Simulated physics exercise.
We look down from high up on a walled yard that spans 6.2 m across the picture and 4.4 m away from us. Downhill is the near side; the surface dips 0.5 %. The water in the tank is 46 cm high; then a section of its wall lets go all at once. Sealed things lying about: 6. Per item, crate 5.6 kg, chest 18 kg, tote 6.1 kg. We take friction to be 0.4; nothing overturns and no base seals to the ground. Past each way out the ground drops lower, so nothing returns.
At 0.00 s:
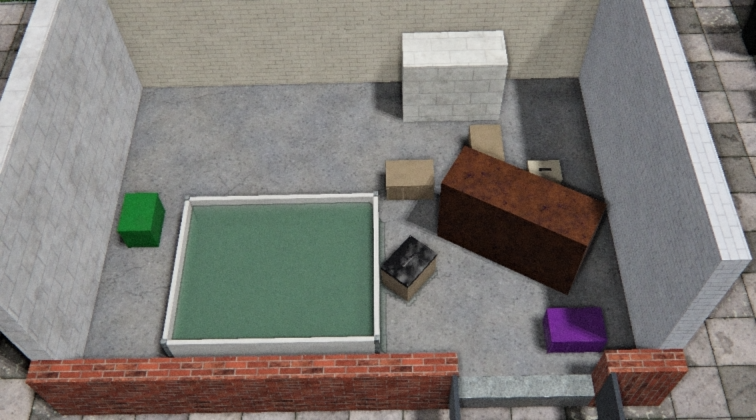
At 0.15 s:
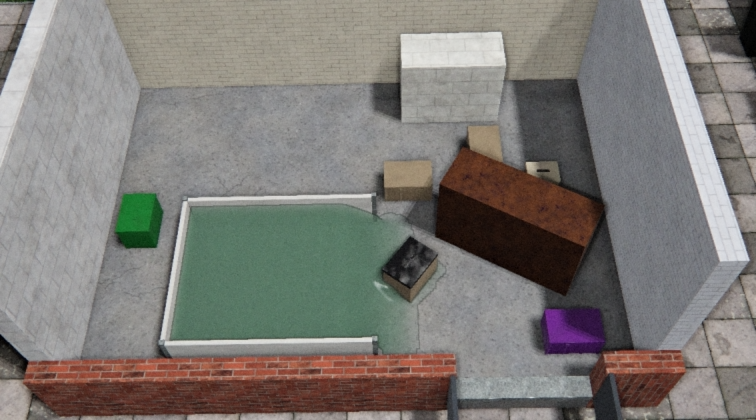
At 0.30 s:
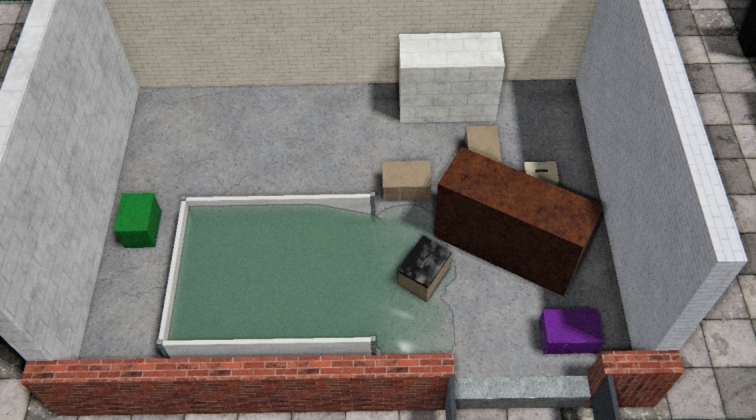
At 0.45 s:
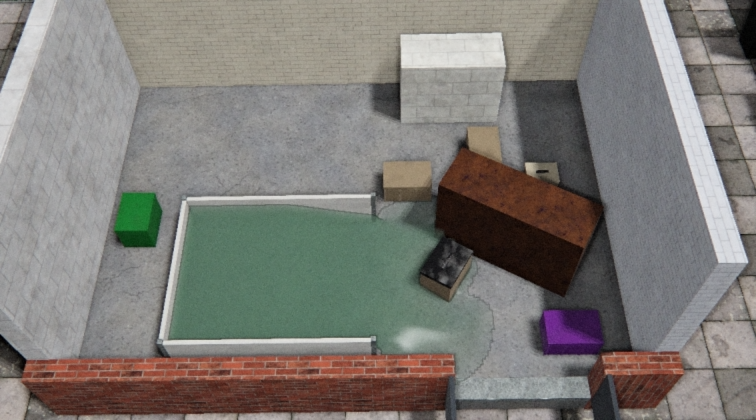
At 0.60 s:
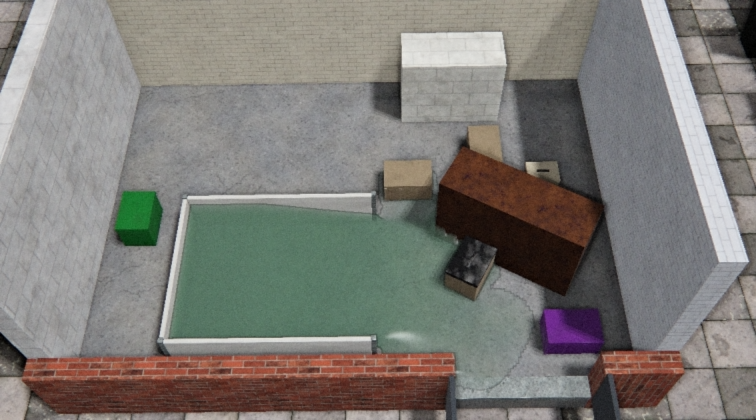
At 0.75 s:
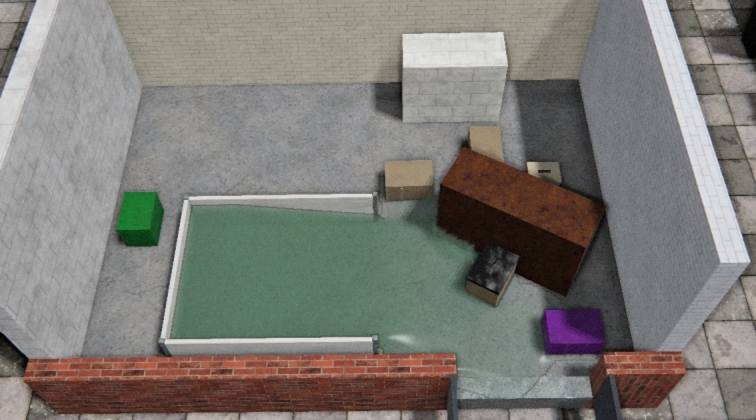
A walled yard with a grey floor is seen from high above, its near side edged by a low brick wall with a gap. A green-watered tank sits left of centre, with a green chest to its left, a rusty brown block, tan boxes and a white block to its right and behind, and a purple crate near the gap. The tank's right side opens, water spreads rightward across the floor, and a dark-topped box slides right along the brown block.
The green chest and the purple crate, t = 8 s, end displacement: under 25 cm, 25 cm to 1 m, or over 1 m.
In order: I expect the green chest to hardly budge; I expect the purple crate to drift a modest distance.
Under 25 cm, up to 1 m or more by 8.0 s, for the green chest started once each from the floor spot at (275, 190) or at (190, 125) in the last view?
Try one, it keeps its spot; try two, it keeps its spot.
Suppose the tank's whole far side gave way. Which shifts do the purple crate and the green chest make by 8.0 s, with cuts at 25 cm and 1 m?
The purple crate would be washed far off and the green chest would be washed far off.
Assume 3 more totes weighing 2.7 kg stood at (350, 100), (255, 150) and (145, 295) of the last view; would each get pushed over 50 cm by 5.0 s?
Taking them in the order given: Exceeds it, falls short and falls short.
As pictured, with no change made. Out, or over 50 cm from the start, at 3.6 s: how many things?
The answer is 3.
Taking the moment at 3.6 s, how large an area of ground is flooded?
I'd put it close to 17 m2.
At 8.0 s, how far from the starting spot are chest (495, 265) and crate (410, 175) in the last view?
The first ends 200 cm from its start, the second 200 cm.
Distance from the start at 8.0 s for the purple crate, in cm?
About 80 cm.
After 1.6 s the green chest is near (137, 210), 0.0 m from its start, aground; the purple crate is near (619, 342), 0.5 m from its start, afloat; 0 of 6 are out; 1 afloat.
After 3.6 s the green chest is near (137, 210), 0.0 m from its start, aground; the purple crate is near (607, 316), 0.3 m from its start, afloat; 0 of 6 are out; 4 afloat.
After 5.6 s the green chest is near (137, 210), 0.0 m from its start, aground; the purple crate is near (567, 317), 0.1 m from its start, afloat; 0 of 6 are out; 3 afloat.
After 8.0 s the green chest is near (137, 210), 0.0 m from its start, aground; the purple crate is near (517, 352), 0.7 m from its start, afloat; 0 of 6 are out; 2 afloat.
